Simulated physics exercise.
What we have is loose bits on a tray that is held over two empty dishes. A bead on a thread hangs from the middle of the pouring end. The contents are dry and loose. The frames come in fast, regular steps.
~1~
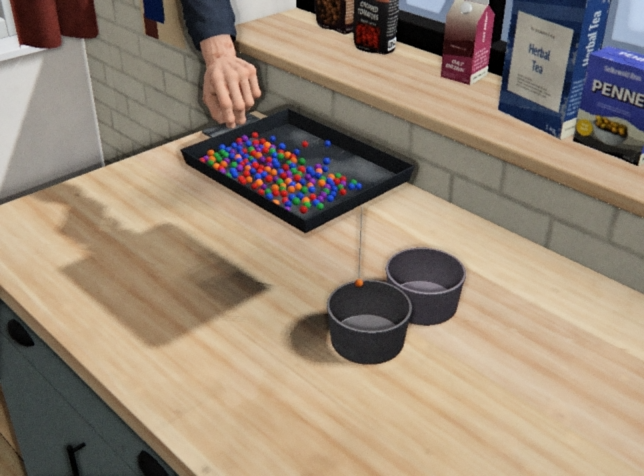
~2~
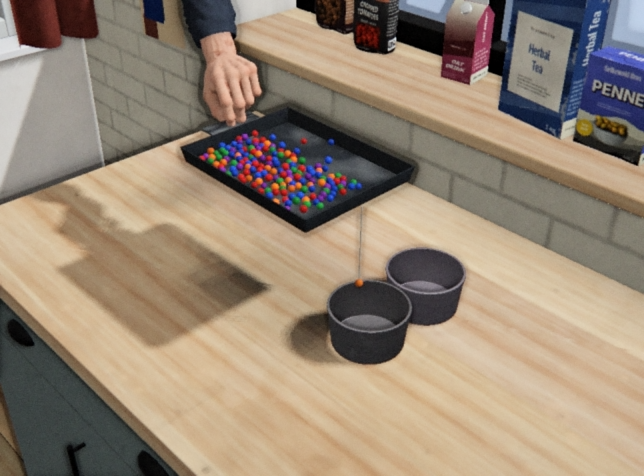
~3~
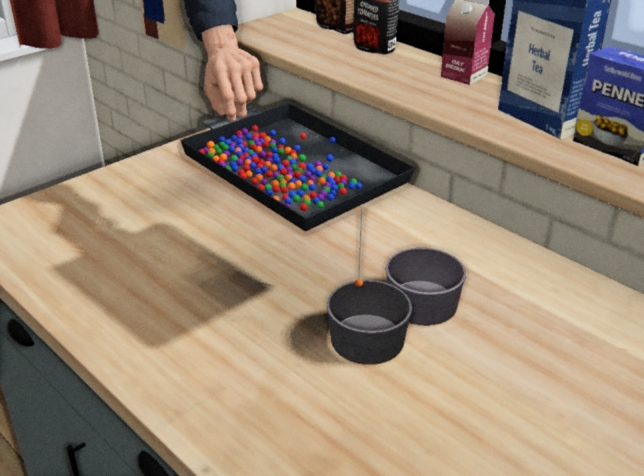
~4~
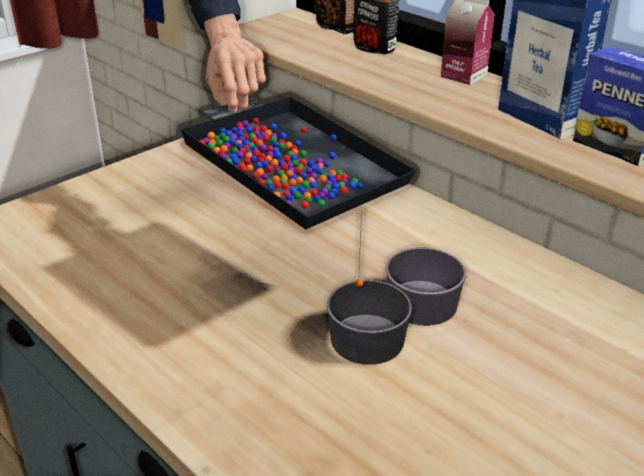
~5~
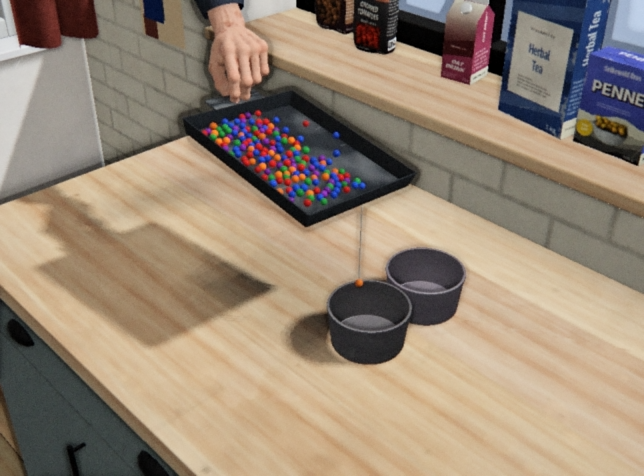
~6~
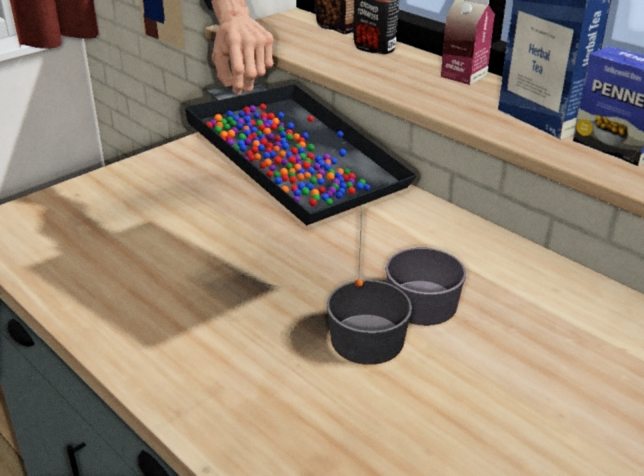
A dark tray of colourful plastic beads, held by a hand above two empty round dishes on a wooden counter, tilted slightly as its back end rose, and the beads shifted a little inside it.
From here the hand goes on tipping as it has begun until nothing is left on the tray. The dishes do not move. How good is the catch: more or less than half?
Caught overall: More than half.
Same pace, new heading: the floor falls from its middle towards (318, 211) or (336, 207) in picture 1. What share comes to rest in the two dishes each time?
About 0 and 30 per cent.
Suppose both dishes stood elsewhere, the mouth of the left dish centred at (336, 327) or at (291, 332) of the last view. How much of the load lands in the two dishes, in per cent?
In turn 50 and 0 in a hundred.
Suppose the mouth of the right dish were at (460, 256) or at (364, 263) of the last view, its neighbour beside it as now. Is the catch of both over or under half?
At the first place above a half, at the second less than half.
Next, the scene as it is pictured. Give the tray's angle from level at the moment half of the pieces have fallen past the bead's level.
At some 90 degrees.
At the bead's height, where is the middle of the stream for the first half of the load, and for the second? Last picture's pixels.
The first part at (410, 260); the rest at (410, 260).
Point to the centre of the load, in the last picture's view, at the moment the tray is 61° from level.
Close to (384, 185).
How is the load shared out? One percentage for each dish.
For the left dish some 0 %, for the right dish some 100 %.
Shortly afterwards, tray tipped steeply; the bulk on the tray; a little in the right dish; only a few in the air.
Next, tray tipped past a quarter turn; a little on the tray; only a few in the left dish; the bulk in the right dish; only a few outside both; a little in the air.
Some moments later, tray tipped past a quarter turn; only a few in the left dish; all but a few in the right dish; only a few outside both.
In the end, tray tipped past a quarter turn; only a few in the left dish; all but a few in the right dish; only a few outside both.
